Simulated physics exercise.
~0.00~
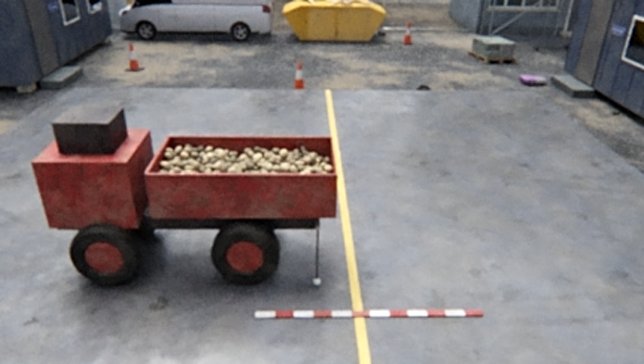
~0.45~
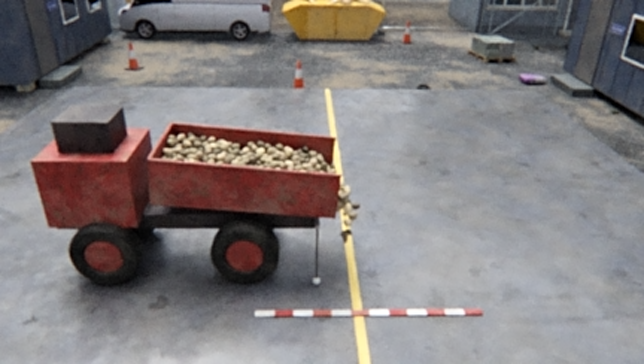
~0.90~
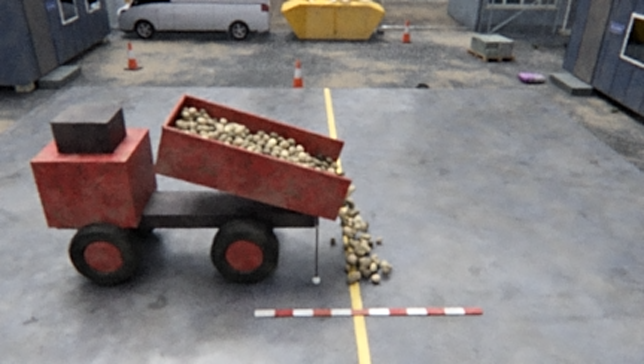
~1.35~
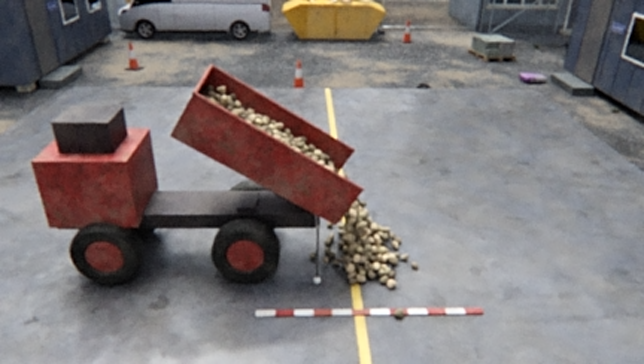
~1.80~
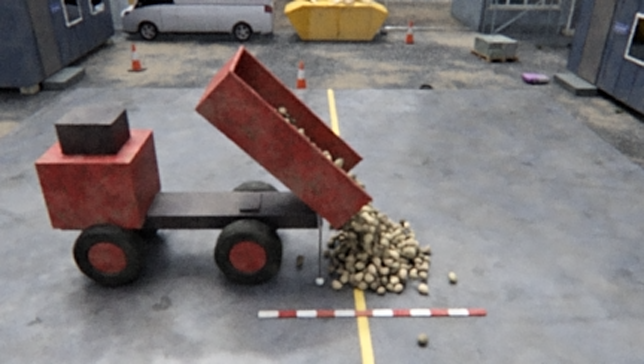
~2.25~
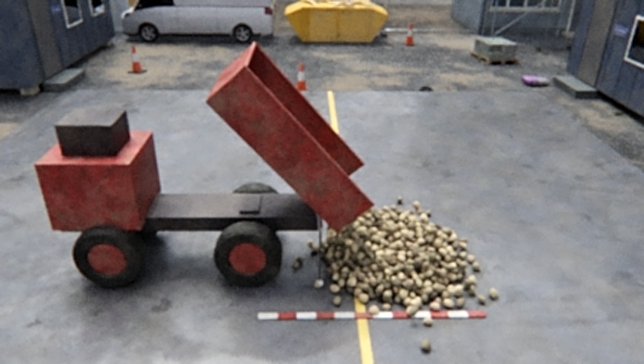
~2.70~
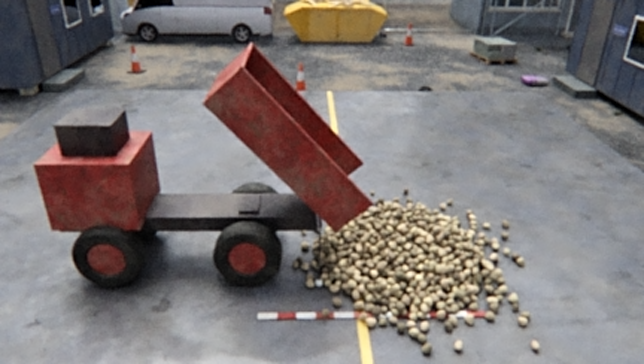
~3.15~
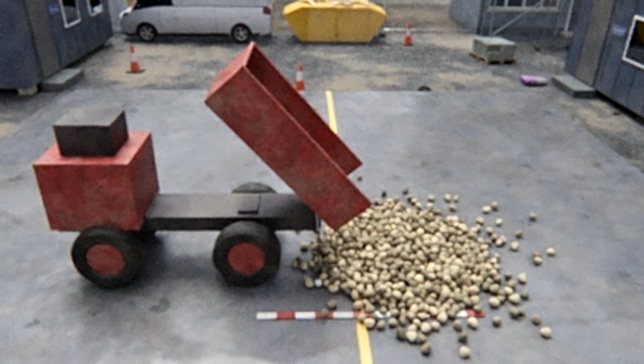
A red toy-like dump truck steadily tipped its bed up, and pale round stones trickled, then poured out of the back across a yellow line, ending in a wide, scattered heap mostly right of the line, with the bed empty and still raised.
